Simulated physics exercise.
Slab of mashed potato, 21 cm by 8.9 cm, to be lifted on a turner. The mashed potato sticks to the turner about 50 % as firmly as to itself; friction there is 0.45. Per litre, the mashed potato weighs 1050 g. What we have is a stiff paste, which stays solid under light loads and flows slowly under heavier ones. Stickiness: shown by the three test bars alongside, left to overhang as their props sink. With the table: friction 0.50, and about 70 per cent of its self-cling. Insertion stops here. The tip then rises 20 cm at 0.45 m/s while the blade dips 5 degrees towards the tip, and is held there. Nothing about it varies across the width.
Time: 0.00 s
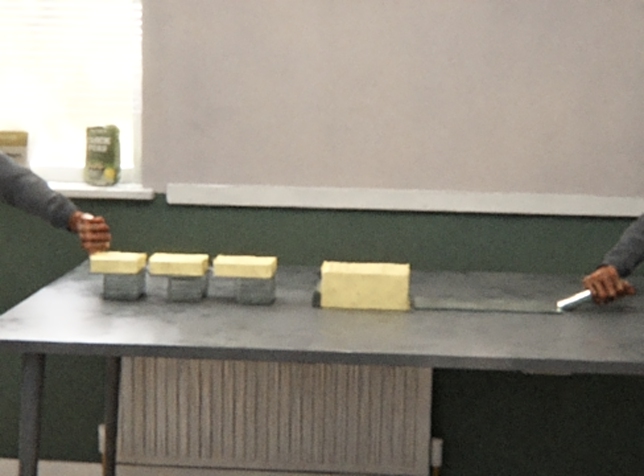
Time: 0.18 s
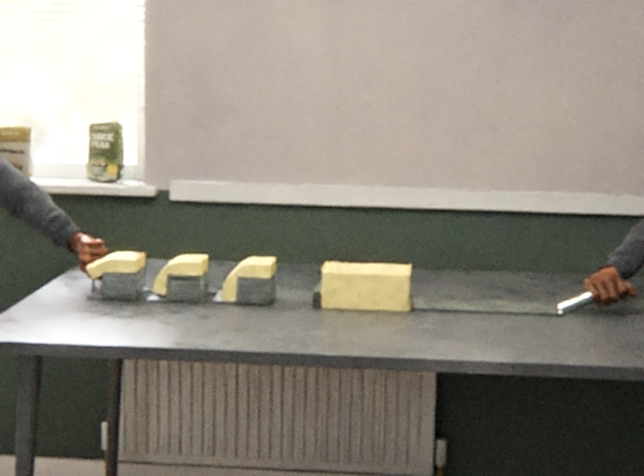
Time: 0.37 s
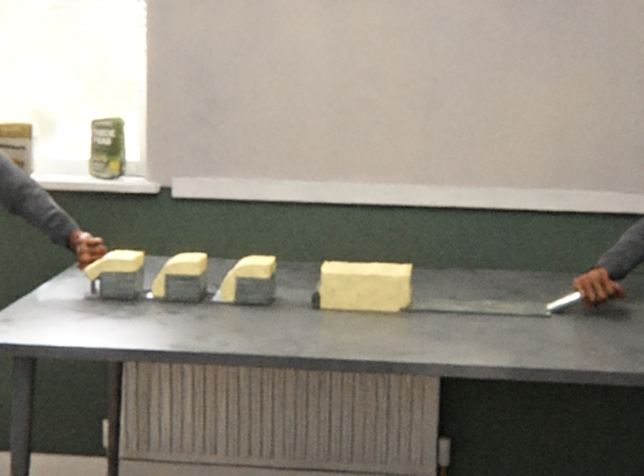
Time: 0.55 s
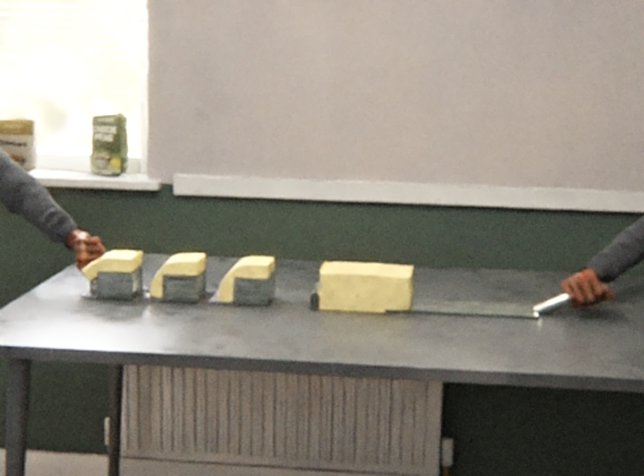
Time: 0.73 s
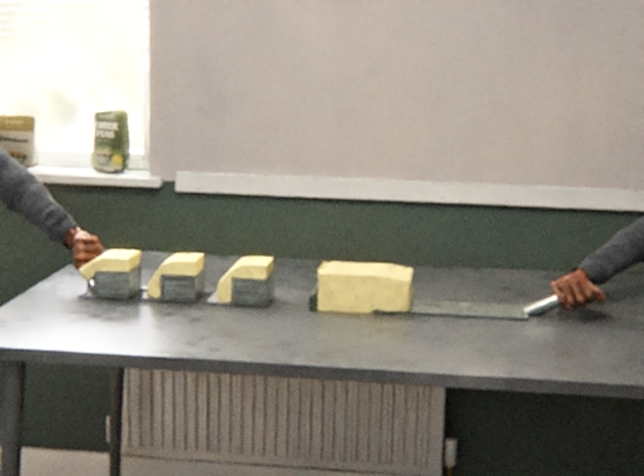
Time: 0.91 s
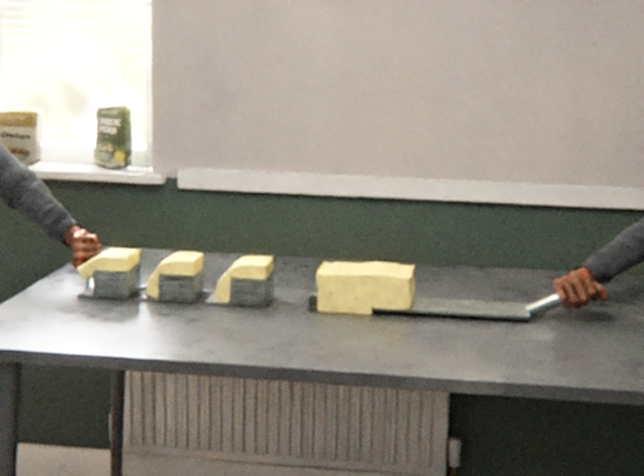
Three small yellow bars droop at their left ends, then a blade slides left under a larger yellow slab.
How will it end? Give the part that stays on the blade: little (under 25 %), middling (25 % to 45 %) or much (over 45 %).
It comes out middling: 25 % to 45 %.
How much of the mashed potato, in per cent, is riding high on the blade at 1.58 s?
Some 40 per cent.
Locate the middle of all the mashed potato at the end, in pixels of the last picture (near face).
Approximately at pixel (360, 263).
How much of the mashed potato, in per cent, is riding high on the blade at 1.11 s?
About 18 %.
After 1.11 s, the tip is 9.2 cm up.
After 1.35 s, the tip is 19 cm up.
After 1.58 s, the tip is 20 cm up and 38 % is riding high on the blade.
After 1.82 s, the tip is 20 cm up and 38 % is riding high on the blade.
After 1.92 s, the tip is 20 cm up and 38 % is riding high on the blade.
